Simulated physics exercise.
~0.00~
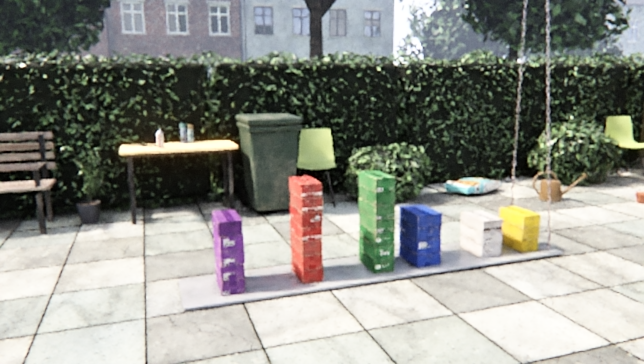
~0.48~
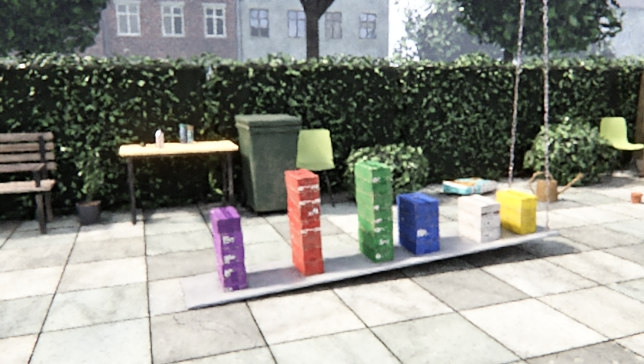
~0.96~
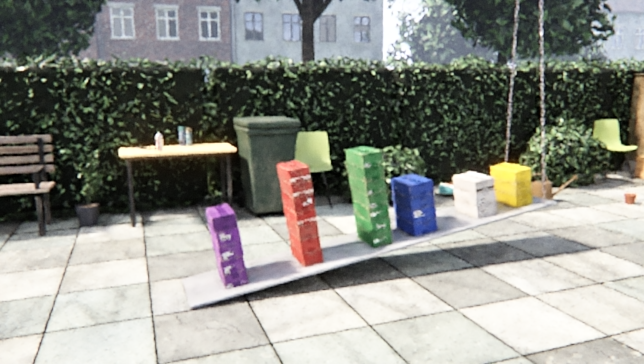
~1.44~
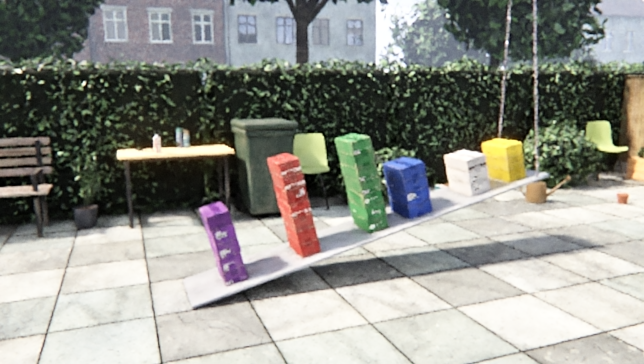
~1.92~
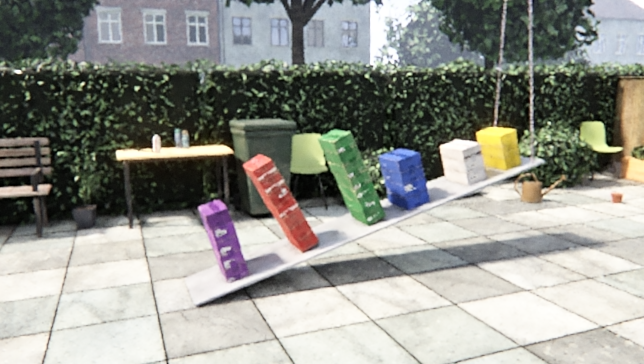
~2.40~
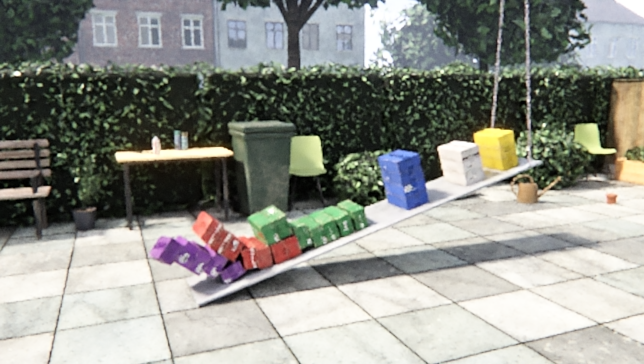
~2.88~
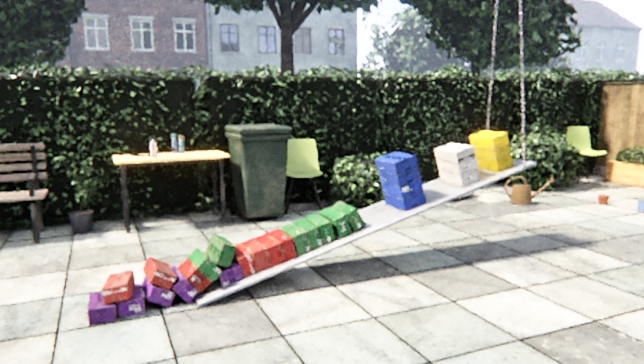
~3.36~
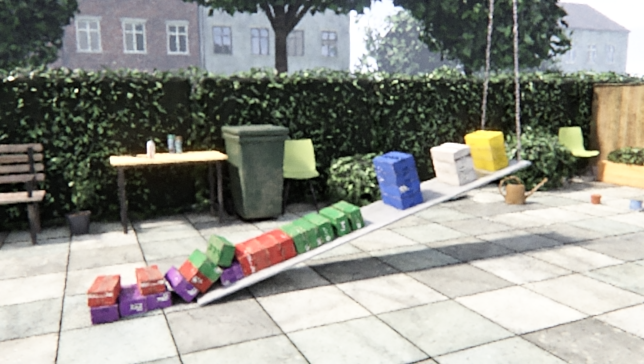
To begin with, six coloured piles of boxes, purple, red, green, blue, white and yellow, stand in a row on a flat grey board on a paved yard. The board's right end rises steadily, and the piles tilt with it. As the slope steepens, the tall red and green piles lean over to the left and topple, knocking the purple one down too. Their boxes tumble toward the low end, some spilling onto the paving. The board stops rising and ends sloped, with the blue, white and yellow piles still standing above the jumbled heap.
